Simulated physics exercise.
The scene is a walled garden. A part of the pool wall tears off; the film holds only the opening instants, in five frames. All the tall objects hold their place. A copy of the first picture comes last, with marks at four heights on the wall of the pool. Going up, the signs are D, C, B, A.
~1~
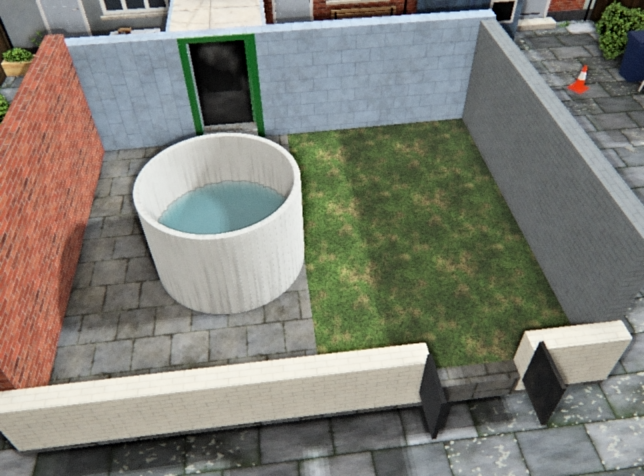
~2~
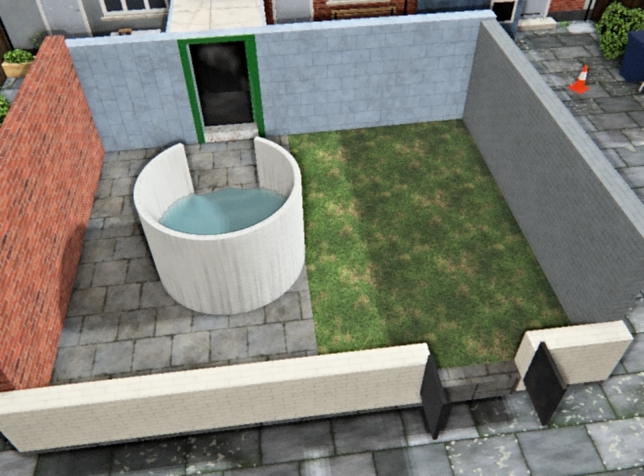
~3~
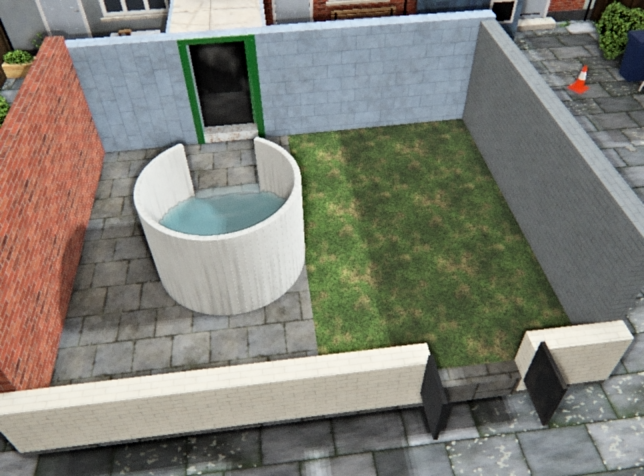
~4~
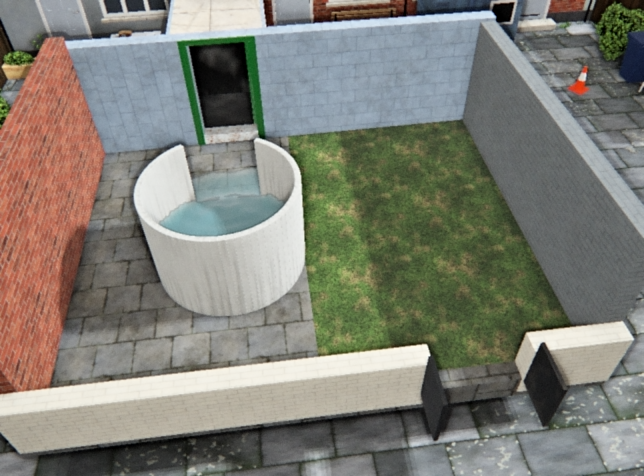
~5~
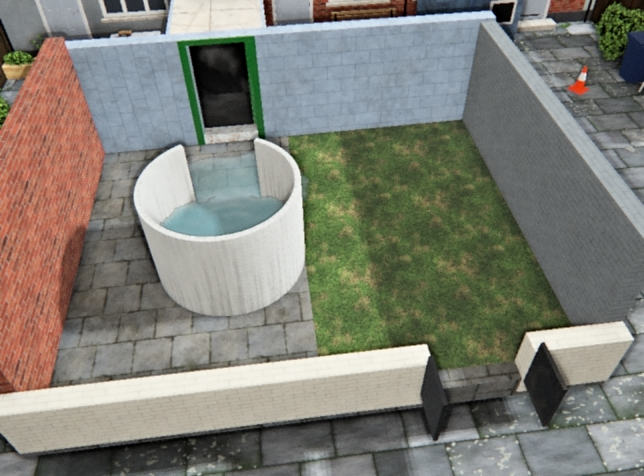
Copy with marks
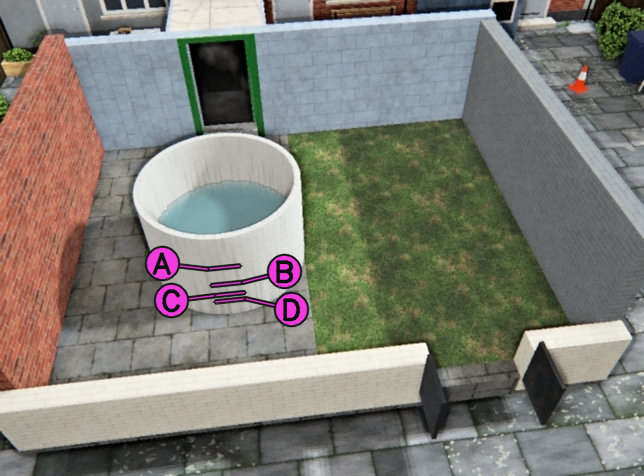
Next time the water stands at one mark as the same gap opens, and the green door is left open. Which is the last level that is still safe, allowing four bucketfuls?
Line C just does it.
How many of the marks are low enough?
Two.
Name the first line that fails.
B it is.
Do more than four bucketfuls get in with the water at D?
No, that is safe.
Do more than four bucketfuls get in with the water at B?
Yes, it does.
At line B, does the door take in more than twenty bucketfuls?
No, less.
On the marked copy, A at (223, 267); B at (227, 283); C at (229, 294); D at (230, 300); from the bottom up D, C, B, A.
With A, dozens of bucketfuls pour in.
With B, about 9 bucketfuls get in.
With C, a bucket or two gets in.
With D, nothing gets over.
